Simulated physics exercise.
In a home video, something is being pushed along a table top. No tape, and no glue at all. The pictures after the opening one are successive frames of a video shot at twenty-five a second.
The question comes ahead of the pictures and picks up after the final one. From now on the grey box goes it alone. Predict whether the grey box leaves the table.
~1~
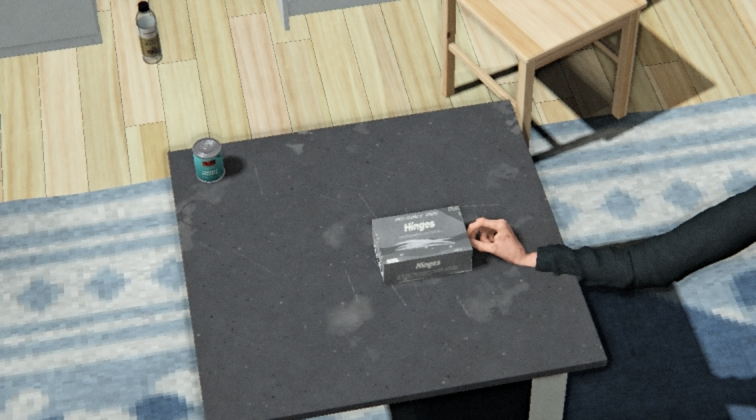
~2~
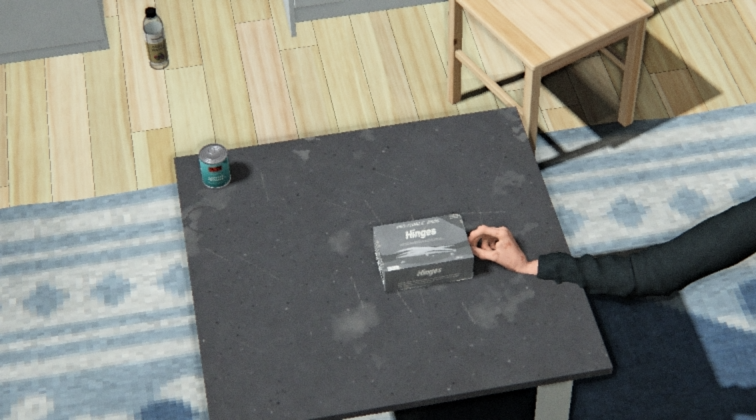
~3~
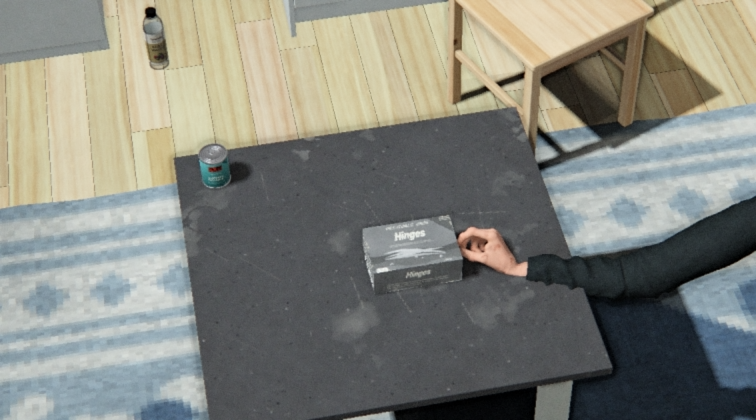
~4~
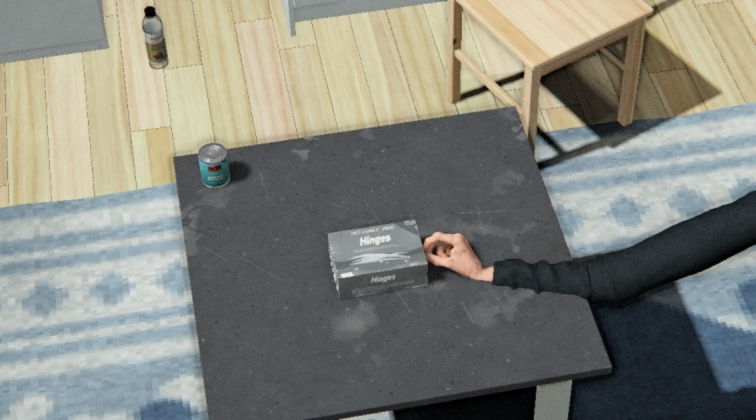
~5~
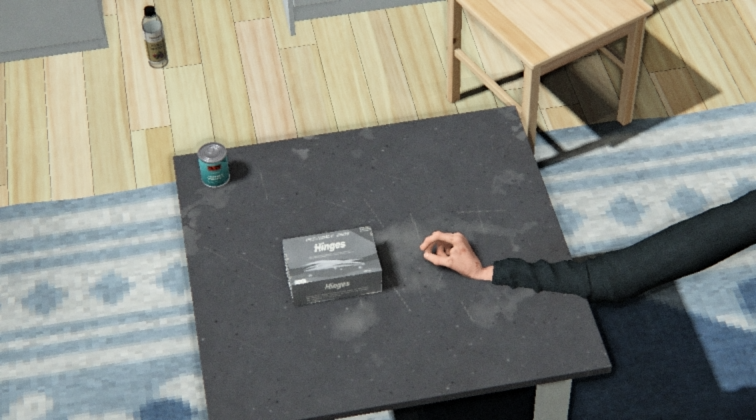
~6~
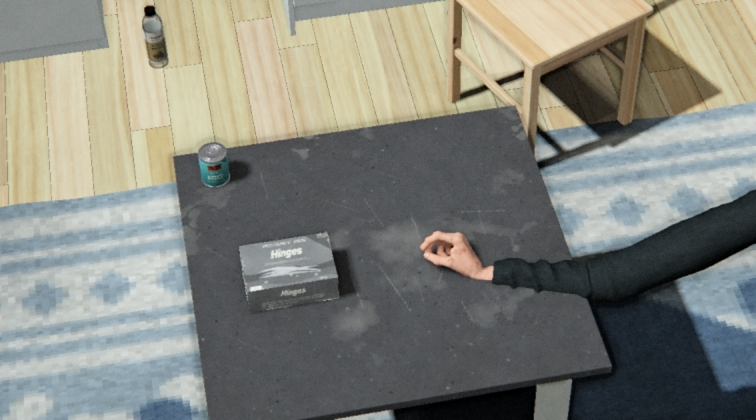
I reckon it will be off the tabletop.
Then, 0.10 s after the last picture, grey box now off the table.
Then, 0.30 s after the last picture, things are still on the move.
Then, 0.40 s after the last picture, as before.
By the end, off the table, grey box.
